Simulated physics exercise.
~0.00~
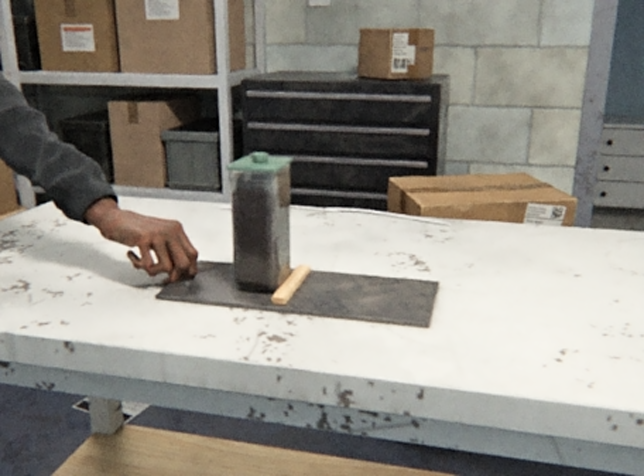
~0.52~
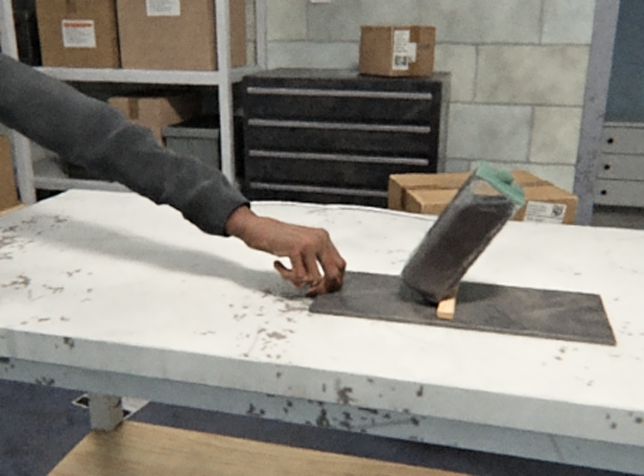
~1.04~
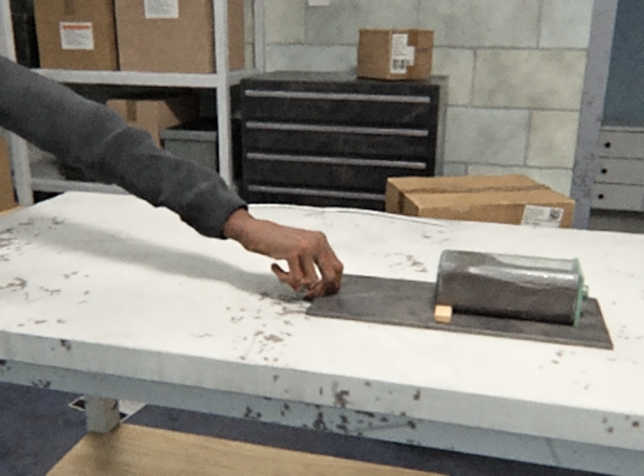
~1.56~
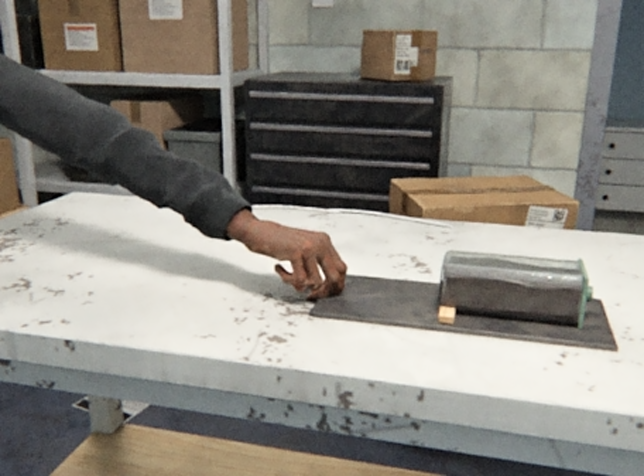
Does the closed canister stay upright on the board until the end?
No, it tips over to the right past the wooden batten and ends up lying on its side on the board.
On a worn white workbench, a hand sliding a dark board rightward, the closed canister on it tipping over a wooden batten onto its side.
